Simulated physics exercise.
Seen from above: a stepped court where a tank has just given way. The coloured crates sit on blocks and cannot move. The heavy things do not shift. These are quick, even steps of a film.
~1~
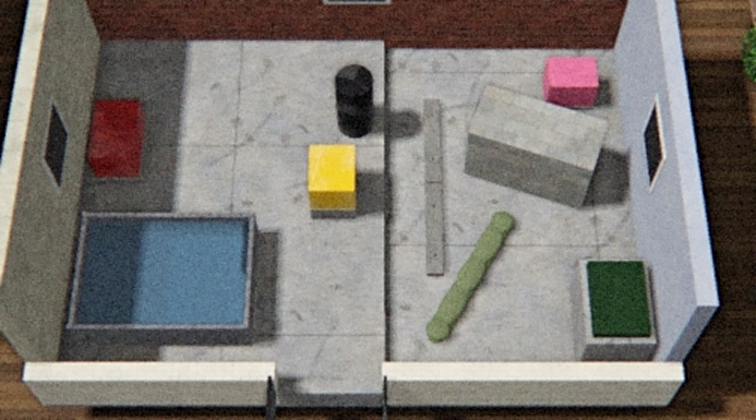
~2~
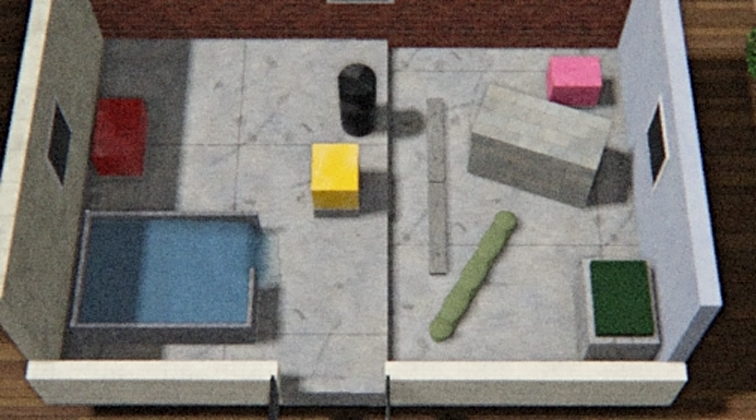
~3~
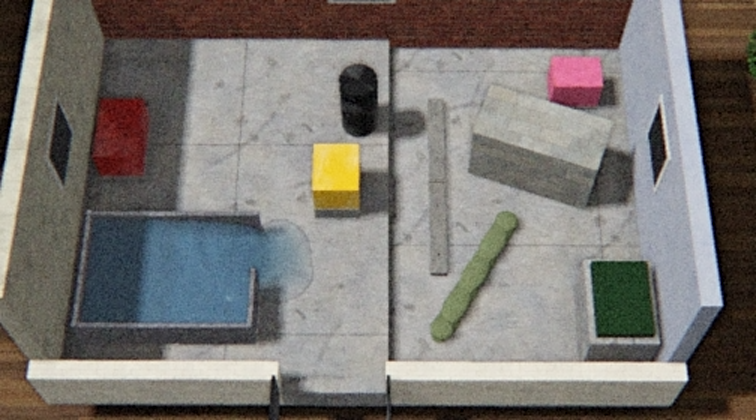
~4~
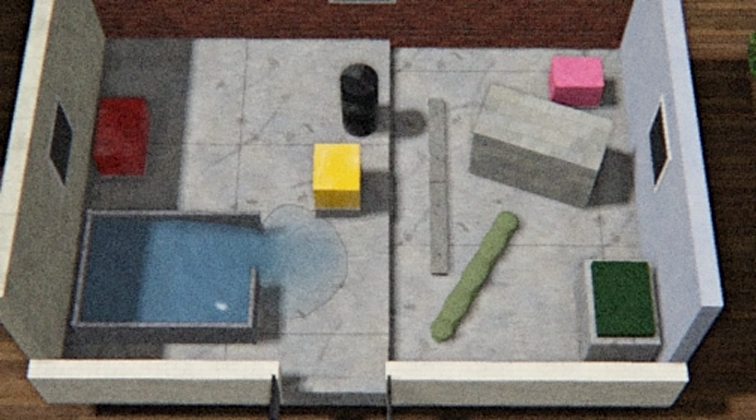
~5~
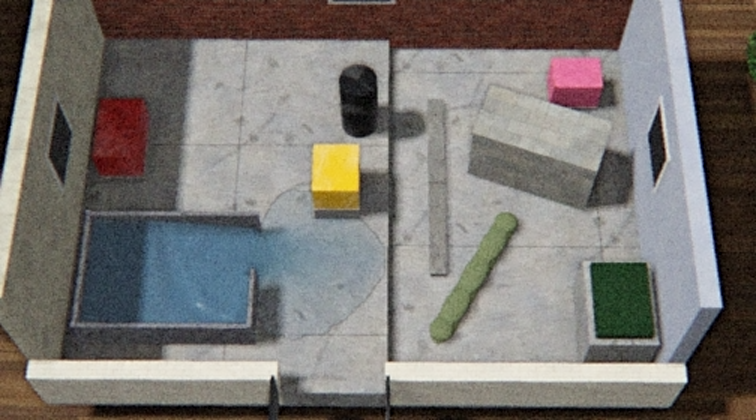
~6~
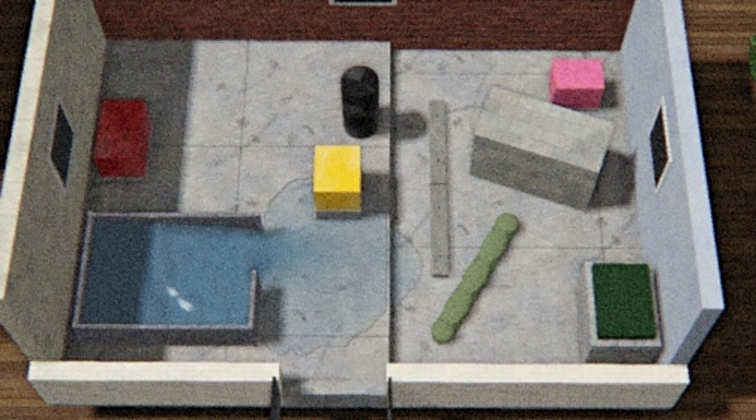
A walled court with a stepped pale stone floor is seen from high above. A blue water tank sits at the lower left, with a red block, yellow cube and black cylinder beyond it, and a grey strip, sloped grey block, pink cube, knobbly green bar and green-topped box on the right. Water pours from the tank's right side and spreads rightward across the floor, reaching past the step, while the objects stay still.
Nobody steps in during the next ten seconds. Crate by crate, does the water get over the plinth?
In the end: The pink crate is soaked; the yellow crate keeps dry; the red crate keeps dry.
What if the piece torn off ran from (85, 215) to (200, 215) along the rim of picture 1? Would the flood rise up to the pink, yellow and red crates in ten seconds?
Then: The pink one ends up wet; the yellow one escapes it; the red one is soaked.
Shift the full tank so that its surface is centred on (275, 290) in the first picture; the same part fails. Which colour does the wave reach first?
It is the crate marked pink.
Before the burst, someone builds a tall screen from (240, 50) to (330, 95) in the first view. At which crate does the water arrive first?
First comes the yellow-painted one.
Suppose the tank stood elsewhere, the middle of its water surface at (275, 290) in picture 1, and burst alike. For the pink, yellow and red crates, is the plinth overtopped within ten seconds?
My reading: The pink crate takes water; the yellow crate keeps dry; the red crate keeps dry.
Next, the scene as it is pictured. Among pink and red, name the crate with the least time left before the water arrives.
I say the pink one.
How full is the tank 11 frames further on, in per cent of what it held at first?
Roughly 62 per cent.
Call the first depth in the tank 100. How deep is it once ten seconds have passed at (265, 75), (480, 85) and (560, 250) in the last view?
In that order: 4, 8 and 18 per cent.
A moment on, water covers 20 % of the floor; the pink crate not reached, the yellow crate water round its plinth, the red crate not reached.
Next, water covers 30 % of the floor; the pink crate not reached, the yellow crate water round its plinth, the red crate not reached.
Then, water covers 40 % of the floor; the pink crate not reached, the yellow crate water round its plinth, the red crate not reached.
Later, water covers 55 % of the floor; the pink crate water round its plinth, the yellow crate water round its plinth, the red crate not reached.
In the end, water covers 60 % of the floor; the pink crate was topped, the yellow crate stayed above the water, the red crate stayed above the water.
